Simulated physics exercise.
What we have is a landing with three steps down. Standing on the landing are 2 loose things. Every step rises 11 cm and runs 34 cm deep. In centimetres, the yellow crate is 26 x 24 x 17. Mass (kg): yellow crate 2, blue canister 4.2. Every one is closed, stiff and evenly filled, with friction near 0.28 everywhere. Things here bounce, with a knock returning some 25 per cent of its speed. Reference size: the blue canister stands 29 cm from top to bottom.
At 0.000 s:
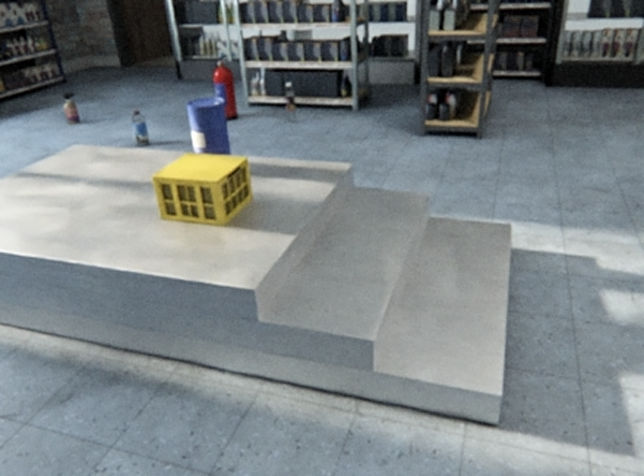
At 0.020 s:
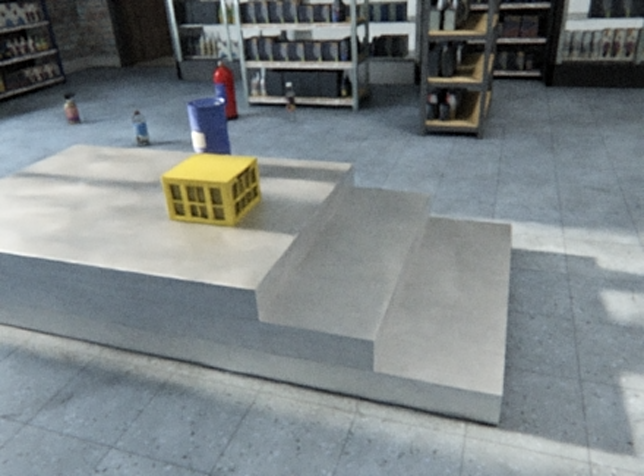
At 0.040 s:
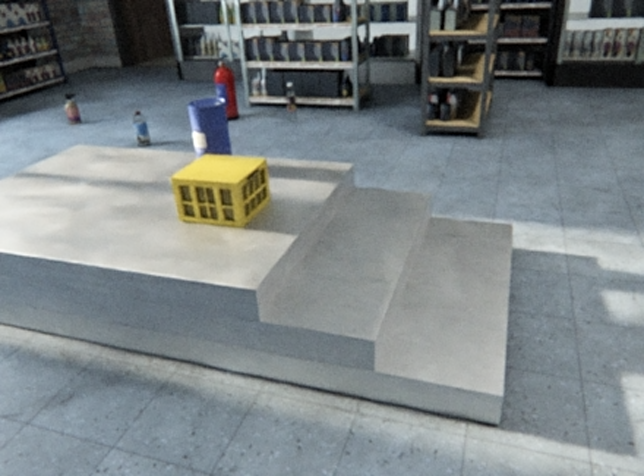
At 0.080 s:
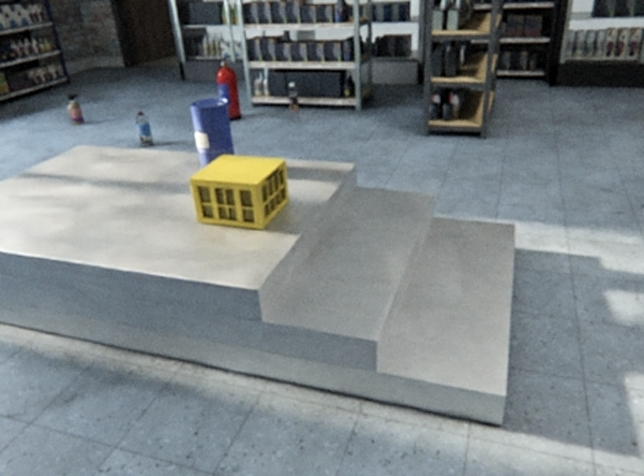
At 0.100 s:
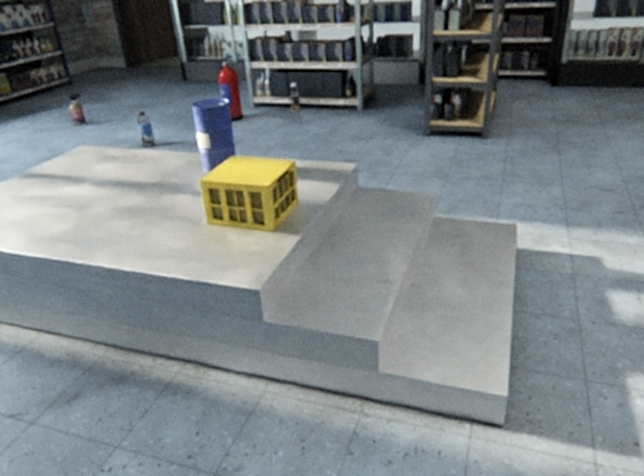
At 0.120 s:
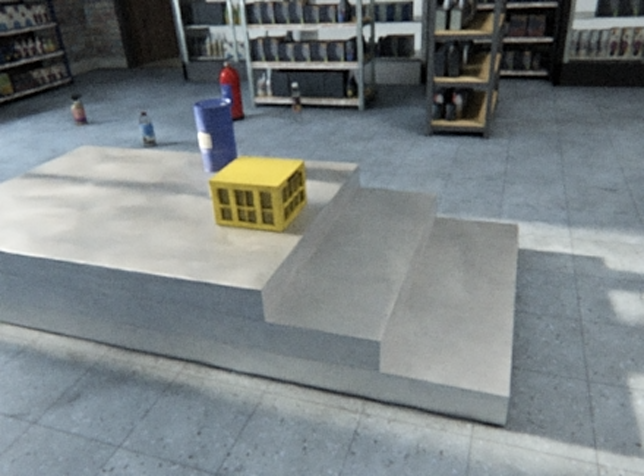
The clip opens on a yellow crate and a blue canister on a pale landing beside descending steps, with stocked shelves behind. The crate slides steadily to the right across the landing, passing in front of the standing canister, and by the close it is nearer the top step's edge, still upright.
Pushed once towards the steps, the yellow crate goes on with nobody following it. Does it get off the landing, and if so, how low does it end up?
Yes, partway down the steps.
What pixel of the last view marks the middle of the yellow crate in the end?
End position: Roughly (392, 234).
Around 0.22 s, 7 cm of landing left; yellow crate near (296, 196).
Around 0.32 s, 4 cm past the top edge and 0 cm lower; yellow crate near (326, 200).
Around 0.42 s, 14 cm past the top edge and 6 cm lower; yellow crate near (355, 217).
Around 0.62 s, 25 cm past the top edge and 11 cm lower; yellow crate near (386, 234).
Finally (1.1 s), 27 cm past the top edge and 11 cm lower; blue canister still in place (within 12 cm). Final places as that camera would see them, yellow crate near (392, 234).
